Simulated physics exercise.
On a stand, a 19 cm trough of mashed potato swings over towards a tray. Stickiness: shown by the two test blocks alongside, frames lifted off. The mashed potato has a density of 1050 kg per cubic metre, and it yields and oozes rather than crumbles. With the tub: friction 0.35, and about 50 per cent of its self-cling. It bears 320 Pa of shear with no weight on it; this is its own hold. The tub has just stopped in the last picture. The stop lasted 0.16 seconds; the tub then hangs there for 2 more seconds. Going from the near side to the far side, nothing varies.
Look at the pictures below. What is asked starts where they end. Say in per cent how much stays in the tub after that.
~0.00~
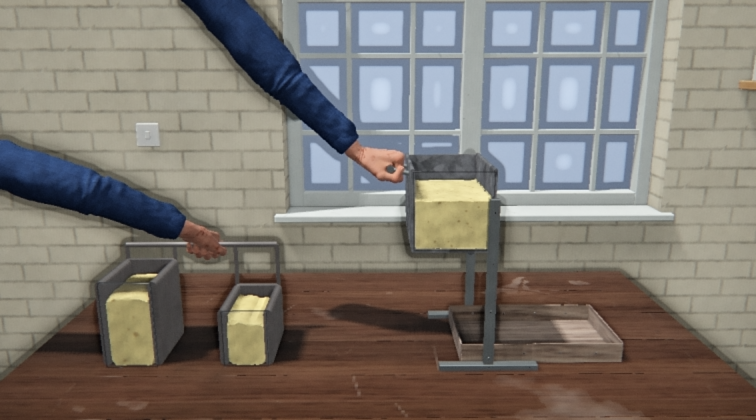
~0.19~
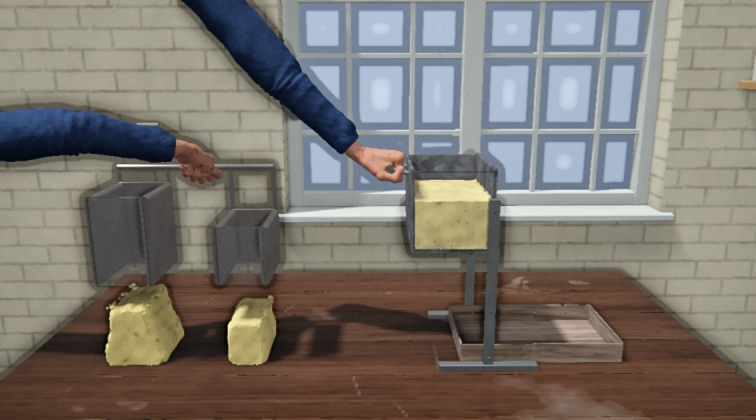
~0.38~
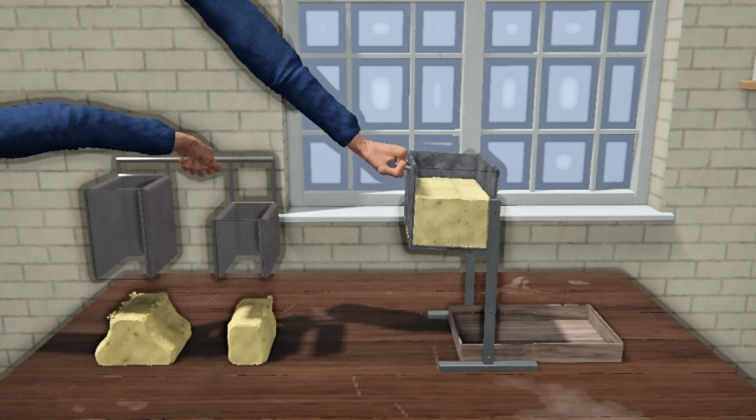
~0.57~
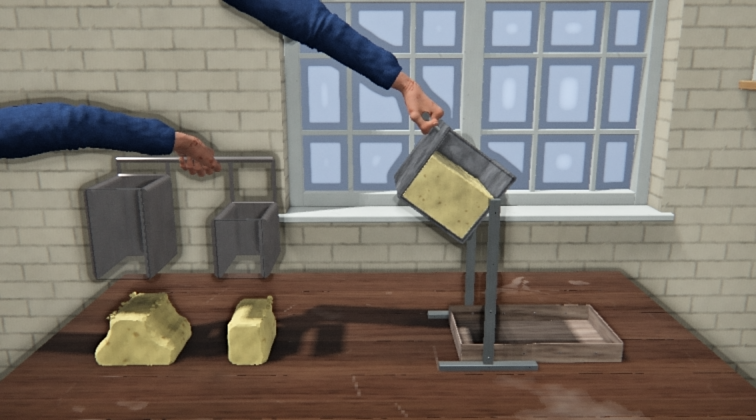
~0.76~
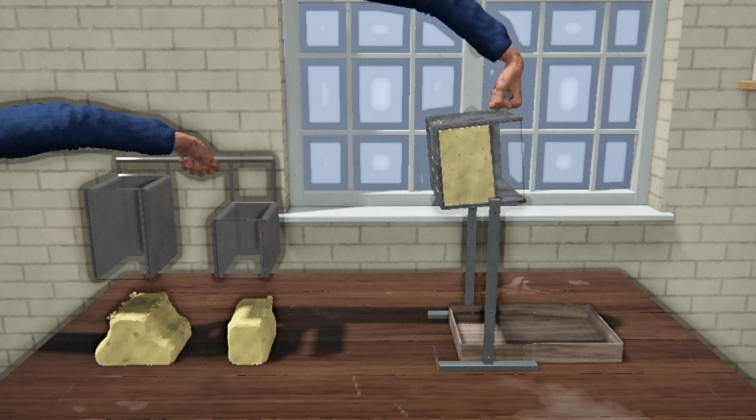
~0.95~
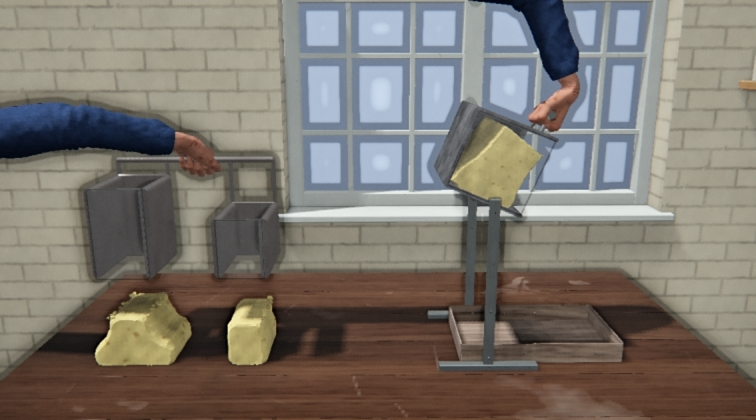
Close to 0 percent stays in.
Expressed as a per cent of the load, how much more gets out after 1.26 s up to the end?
About 1 per cent.
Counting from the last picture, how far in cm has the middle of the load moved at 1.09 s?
The change is near 10 cm.
By 1.09 s, the tub is at 112 degrees and holds 51 %.
By 1.26 s, the tub is at 112 degrees and holds 1 %.
By 1.43 s, the tub is at 112 degrees and holds 0 %.
By 1.60 s, the tub is at 112 degrees and holds 0 %.
By 2.95 s, at the end, the tub is at 112 degrees and holds 0 %.
